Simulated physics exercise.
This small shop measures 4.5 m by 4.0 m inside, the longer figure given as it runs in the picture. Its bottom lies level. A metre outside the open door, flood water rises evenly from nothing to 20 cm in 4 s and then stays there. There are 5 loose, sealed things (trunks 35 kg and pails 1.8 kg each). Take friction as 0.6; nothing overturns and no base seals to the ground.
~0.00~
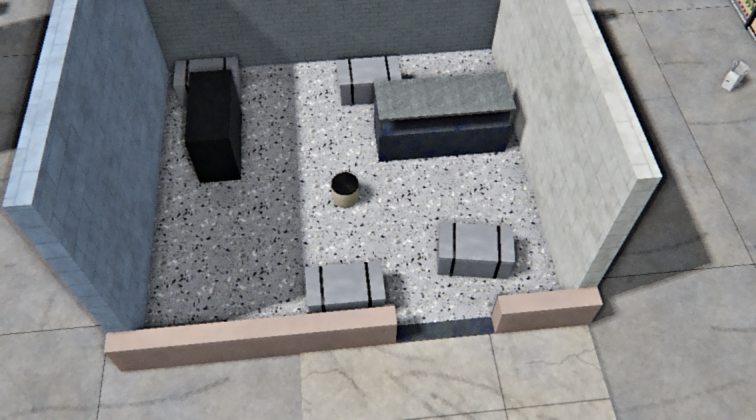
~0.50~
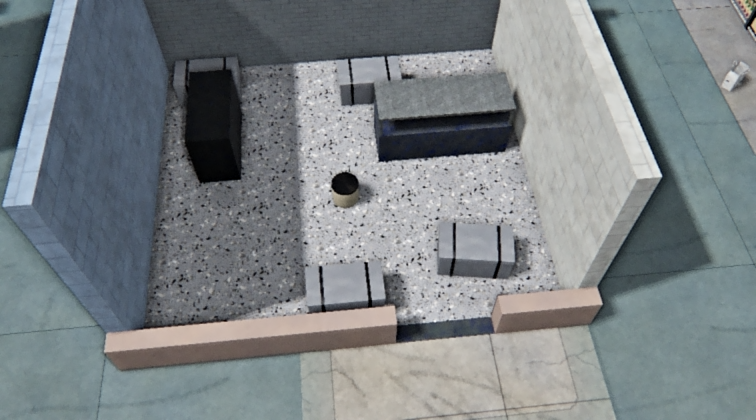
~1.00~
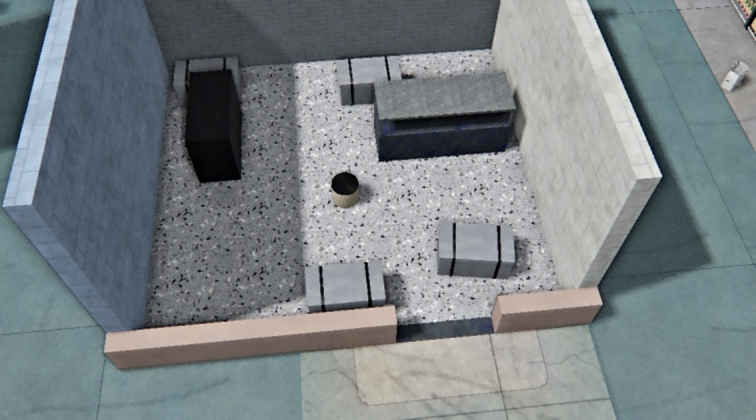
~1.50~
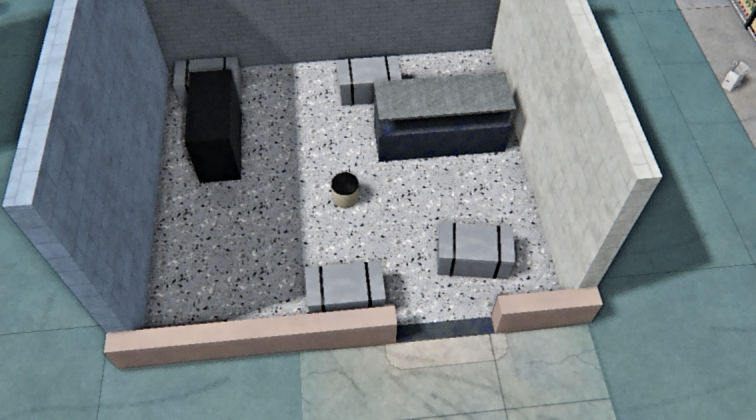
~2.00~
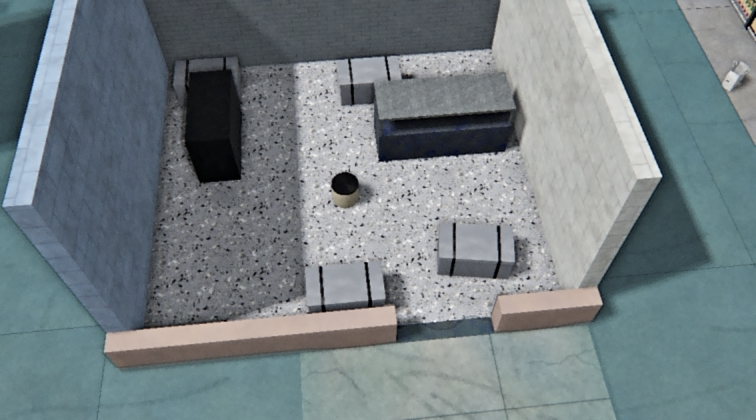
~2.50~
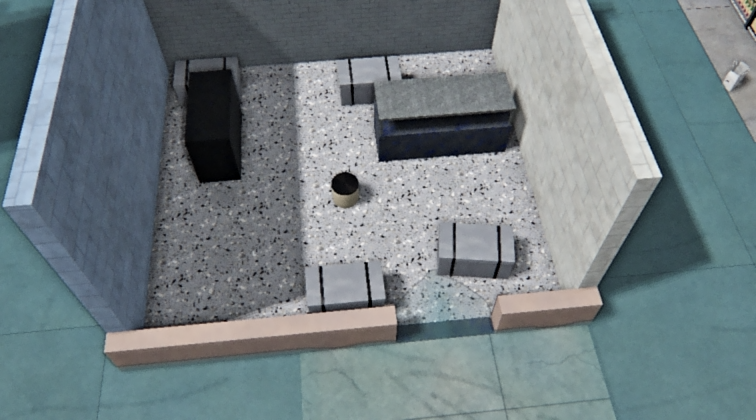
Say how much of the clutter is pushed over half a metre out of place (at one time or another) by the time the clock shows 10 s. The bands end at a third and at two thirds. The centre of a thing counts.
Share: From one to two thirds.
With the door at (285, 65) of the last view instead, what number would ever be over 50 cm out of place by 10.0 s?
Then 1.
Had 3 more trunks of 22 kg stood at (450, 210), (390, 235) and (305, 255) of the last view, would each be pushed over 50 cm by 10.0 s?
In that order: Past it, more, less.
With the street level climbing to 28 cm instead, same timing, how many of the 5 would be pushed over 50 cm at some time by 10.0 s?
In that case 2 of them.
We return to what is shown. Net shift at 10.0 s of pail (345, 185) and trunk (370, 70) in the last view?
In that order: 250 cm, 0 cm.
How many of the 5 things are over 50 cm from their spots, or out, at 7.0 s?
I count 2.
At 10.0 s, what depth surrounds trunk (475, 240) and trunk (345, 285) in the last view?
Roughly 11 and 3 cm.
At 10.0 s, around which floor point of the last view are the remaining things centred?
Near (330, 144).
After 3.5 s 0 of 5 are over 50 cm from their spots; 0 afloat.
After 4.5 s 0 of 5 are over 50 cm from their spots; 0 afloat.
After 7.0 s 2 of 5 are over 50 cm from their spots; 1 afloat.
After 10.0 s 2 of 5 are over 50 cm from their spots, and 2 have been at some point; 2 afloat.
